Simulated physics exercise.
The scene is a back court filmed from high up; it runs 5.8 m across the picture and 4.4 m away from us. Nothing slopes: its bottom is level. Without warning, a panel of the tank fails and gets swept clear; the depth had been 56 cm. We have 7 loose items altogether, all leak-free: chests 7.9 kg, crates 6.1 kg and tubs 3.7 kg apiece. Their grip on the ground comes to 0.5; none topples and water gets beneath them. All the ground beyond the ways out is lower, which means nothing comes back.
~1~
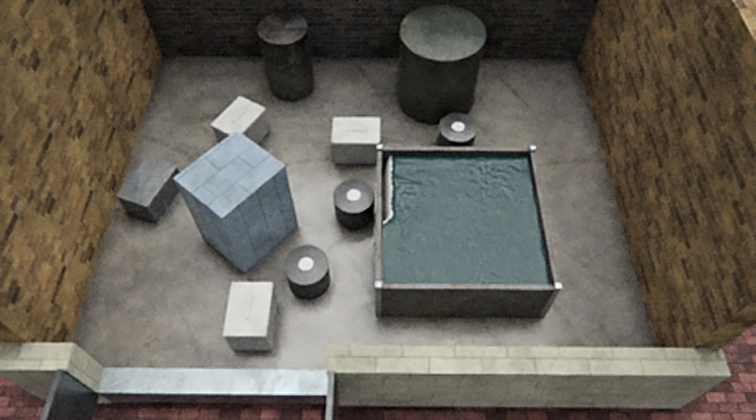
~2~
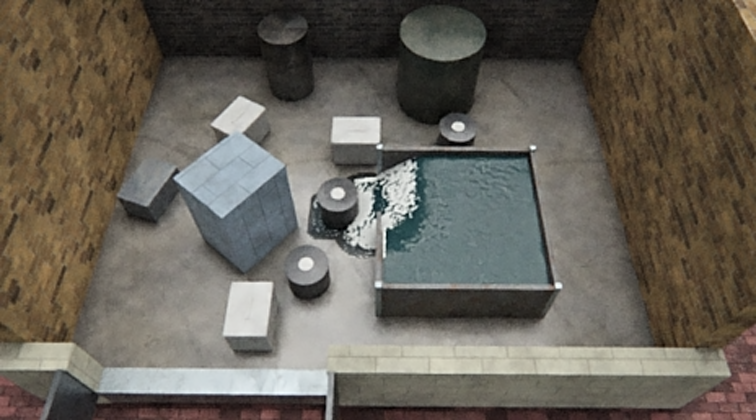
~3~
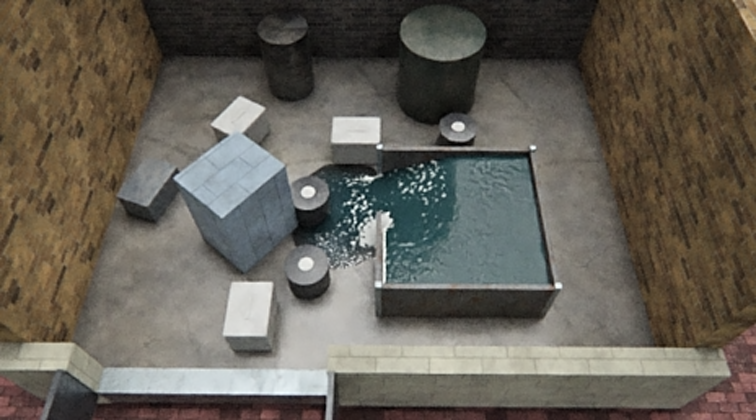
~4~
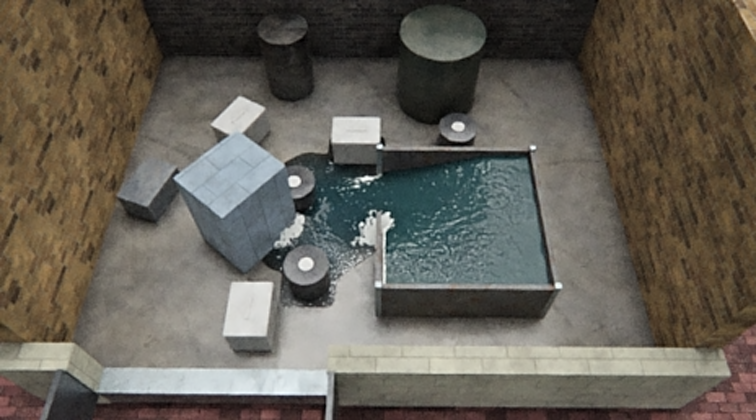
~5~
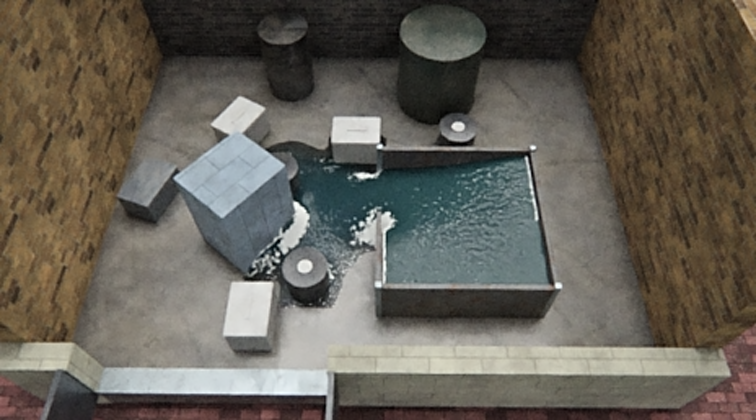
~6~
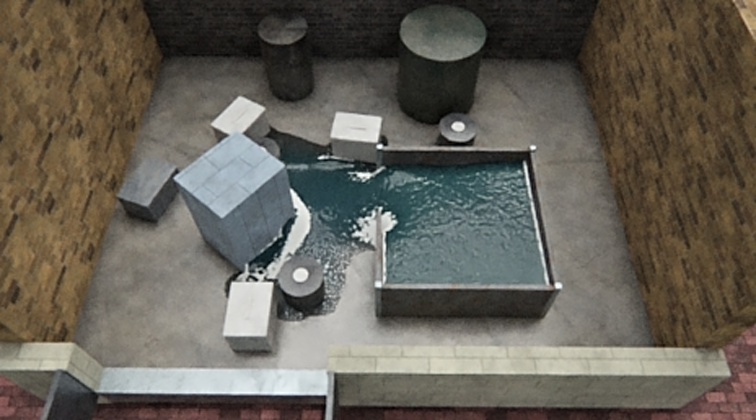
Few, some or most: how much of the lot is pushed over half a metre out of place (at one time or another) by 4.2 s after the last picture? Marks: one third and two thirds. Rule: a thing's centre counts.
Share: Two thirds or more.
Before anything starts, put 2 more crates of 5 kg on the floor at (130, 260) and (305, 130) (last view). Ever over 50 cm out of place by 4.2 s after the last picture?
Outcome: Breaks the threshold first, breaks the threshold second.
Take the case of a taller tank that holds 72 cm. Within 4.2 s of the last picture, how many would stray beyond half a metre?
6.
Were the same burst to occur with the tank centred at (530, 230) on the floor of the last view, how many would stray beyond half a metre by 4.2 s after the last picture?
Then 6 of them would.
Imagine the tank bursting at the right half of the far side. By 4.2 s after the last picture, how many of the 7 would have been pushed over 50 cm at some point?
The answer would then be 3.
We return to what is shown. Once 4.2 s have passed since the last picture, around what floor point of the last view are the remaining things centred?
I'd say about (265, 161) in the last view.
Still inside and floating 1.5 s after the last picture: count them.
Just then, the number is 1.
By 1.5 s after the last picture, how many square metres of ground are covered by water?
Close to 13 m2, I'd say.
Then, 0.4 s after the last picture 1 of 7 are over 50 cm from their spots; 1 afloat.
Then, 1.5 s after the last picture 4 of 7 are over 50 cm from their spots; 1 afloat.
Then, 2.8 s after the last picture 5 of 7 are over 50 cm from their spots; 2 afloat.
Then, 4.2 s after the last picture 5 of 7 are over 50 cm from their spots, and 5 have been at some point; 3 afloat.
